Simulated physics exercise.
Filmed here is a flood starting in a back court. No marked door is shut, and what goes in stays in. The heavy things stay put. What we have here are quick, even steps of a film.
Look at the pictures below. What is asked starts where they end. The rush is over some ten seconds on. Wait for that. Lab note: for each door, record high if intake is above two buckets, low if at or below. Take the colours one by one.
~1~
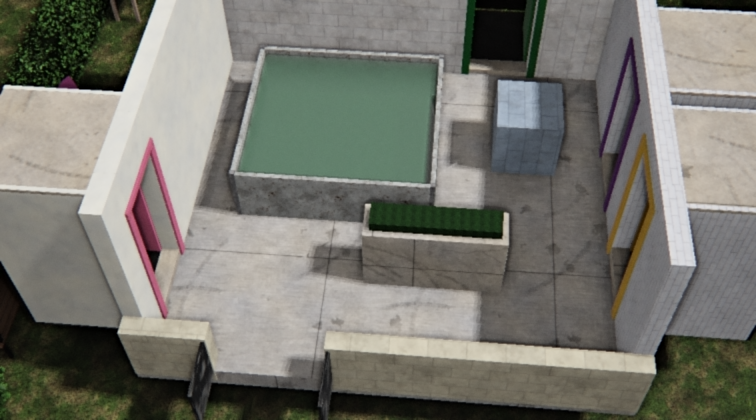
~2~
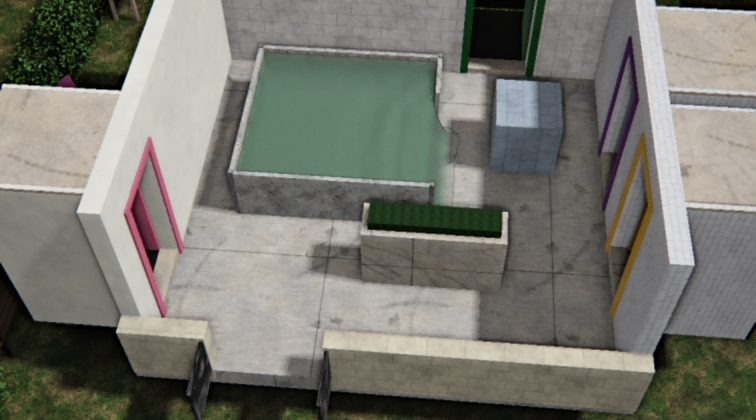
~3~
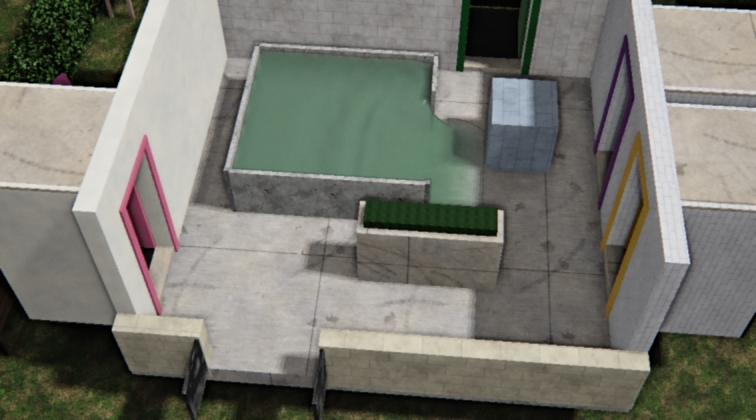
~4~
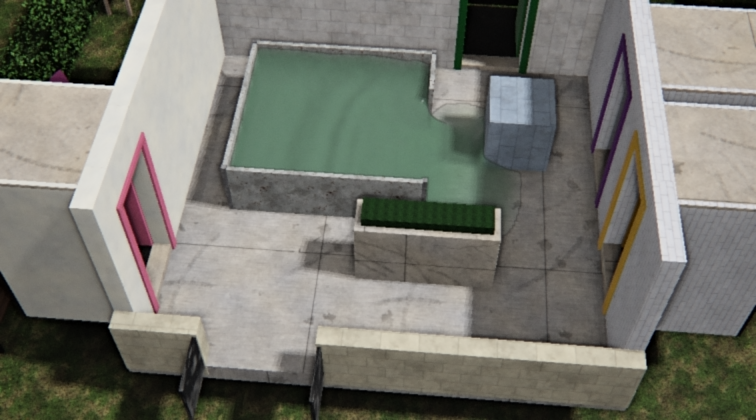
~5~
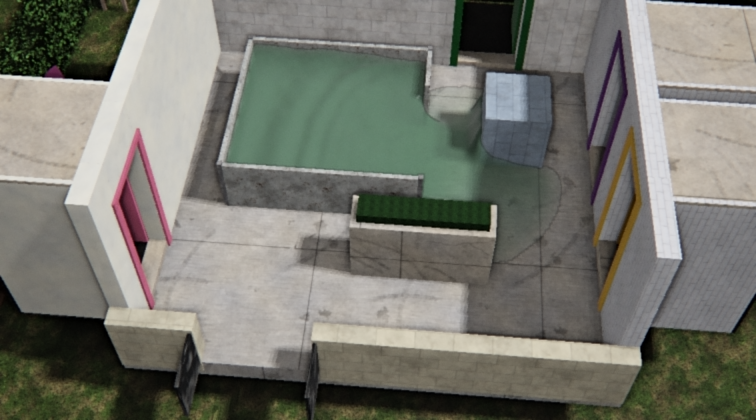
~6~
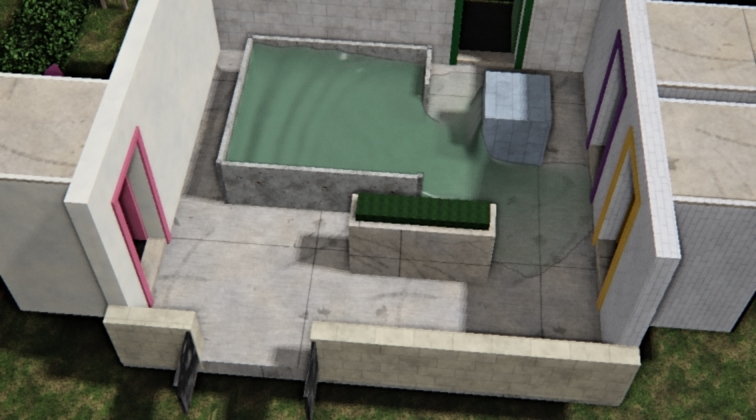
Green door: High; purple door: High; yellow door: High; pink door: High.
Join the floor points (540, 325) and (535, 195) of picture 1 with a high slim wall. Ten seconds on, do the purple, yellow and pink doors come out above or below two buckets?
Here's what you'd see: Purple gets past it, yellow doesn't get there, and pink gets past it.
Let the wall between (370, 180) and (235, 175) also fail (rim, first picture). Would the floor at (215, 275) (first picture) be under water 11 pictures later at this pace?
At that place: Flooded.
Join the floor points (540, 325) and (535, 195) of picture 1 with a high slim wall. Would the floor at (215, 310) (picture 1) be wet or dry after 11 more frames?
My call for that spot - nothing there.
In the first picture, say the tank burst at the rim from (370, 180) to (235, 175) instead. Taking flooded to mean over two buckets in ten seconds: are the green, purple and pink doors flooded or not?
Then: The green door lets less in, the purple door takes less, the pink door is over.
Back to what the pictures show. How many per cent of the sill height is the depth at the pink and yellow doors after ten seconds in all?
Approx. 100 % then 90 %.
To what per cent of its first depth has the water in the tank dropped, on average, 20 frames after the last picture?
Estimate: Around 38 per cent.
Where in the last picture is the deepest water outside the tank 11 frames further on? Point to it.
Somewhere around pixel (591, 361).
A moment on, water covers 35 % of the floor; the green door under two buckets in, the purple door over two buckets in, the yellow door under two buckets in, the pink door not reached.
Next, water covers 50 % of the floor; the green door far over two buckets in, the purple door far over two buckets in, the yellow door far over two buckets in, the pink door not reached.
Then, water covers 85 % of the floor; the green door far over two buckets in, the purple door far over two buckets in, the yellow door far over two buckets in, the pink door not reached.
Later, water covers 100 % of the floor; the green door far over two buckets in, the purple door far over two buckets in, the yellow door far over two buckets in, the pink door over two buckets in.
In the end, water covers 95 % of the floor; the green door far over two buckets in, the purple door far over two buckets in, the yellow door far over two buckets in, the pink door far over two buckets in.
